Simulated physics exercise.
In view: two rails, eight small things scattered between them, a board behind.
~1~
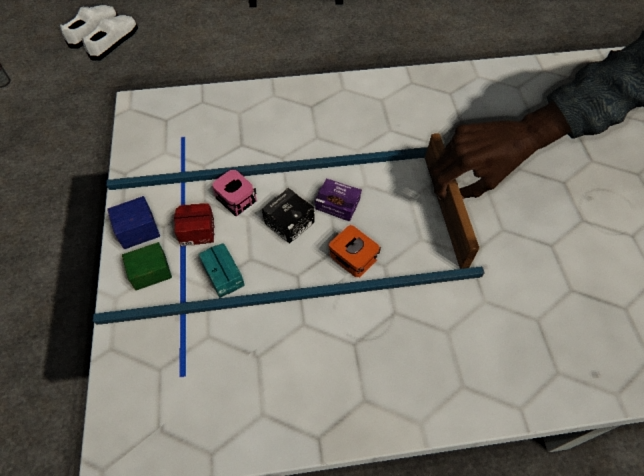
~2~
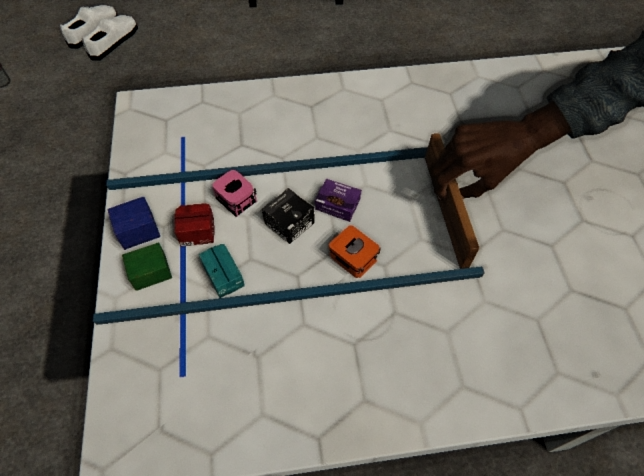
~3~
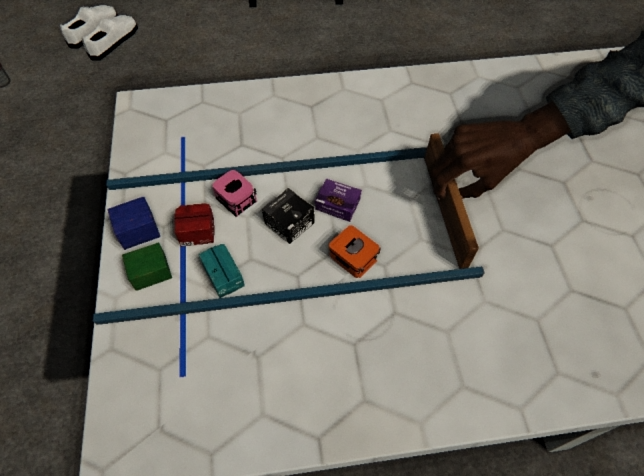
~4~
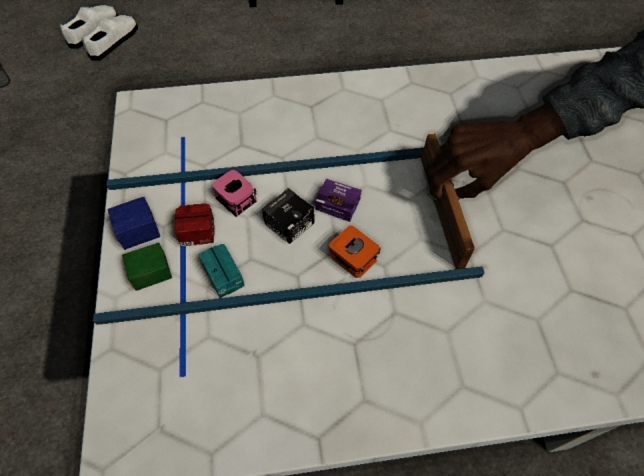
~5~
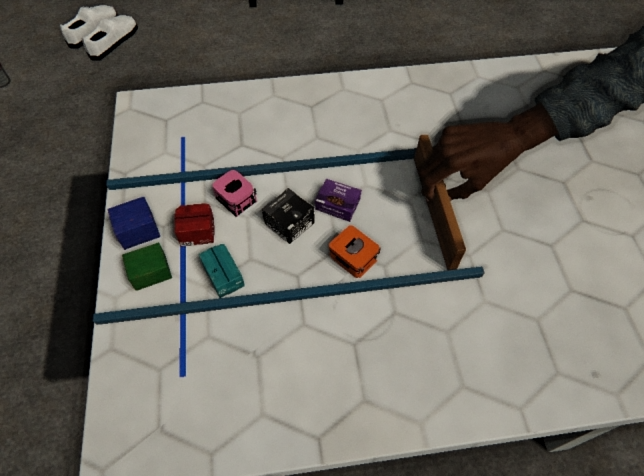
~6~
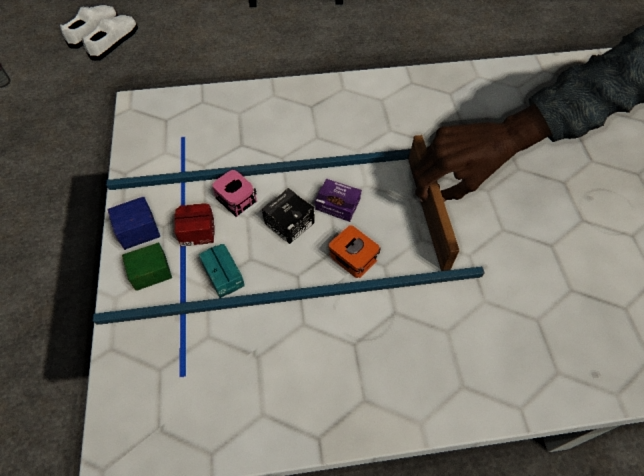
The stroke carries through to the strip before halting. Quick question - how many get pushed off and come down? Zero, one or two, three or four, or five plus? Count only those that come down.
Looks like just one, maybe two go over the edge.
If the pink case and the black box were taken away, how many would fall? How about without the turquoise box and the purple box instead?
The number fallen is 1, and in the other try 1.
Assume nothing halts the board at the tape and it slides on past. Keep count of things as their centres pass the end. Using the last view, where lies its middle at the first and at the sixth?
About (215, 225), then about (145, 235).
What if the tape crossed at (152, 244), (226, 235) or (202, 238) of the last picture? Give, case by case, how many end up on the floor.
Try 1: 4; try 2: 0; try 3: 1.
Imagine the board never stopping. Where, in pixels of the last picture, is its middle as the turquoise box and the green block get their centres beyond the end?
I'd put it close to (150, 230), and close to (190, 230) for the other one.
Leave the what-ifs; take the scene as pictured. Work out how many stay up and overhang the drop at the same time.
The count would be 1.
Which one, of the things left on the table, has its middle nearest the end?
That's the red box.
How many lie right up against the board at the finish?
Number in contact with it: 2.
A little later, none off yet; blue block at rest near (134, 223); green block at rest near (147, 267); red box at rest near (195, 225).
When it is over, the number that fall off is one or two; down, green block and blue block.
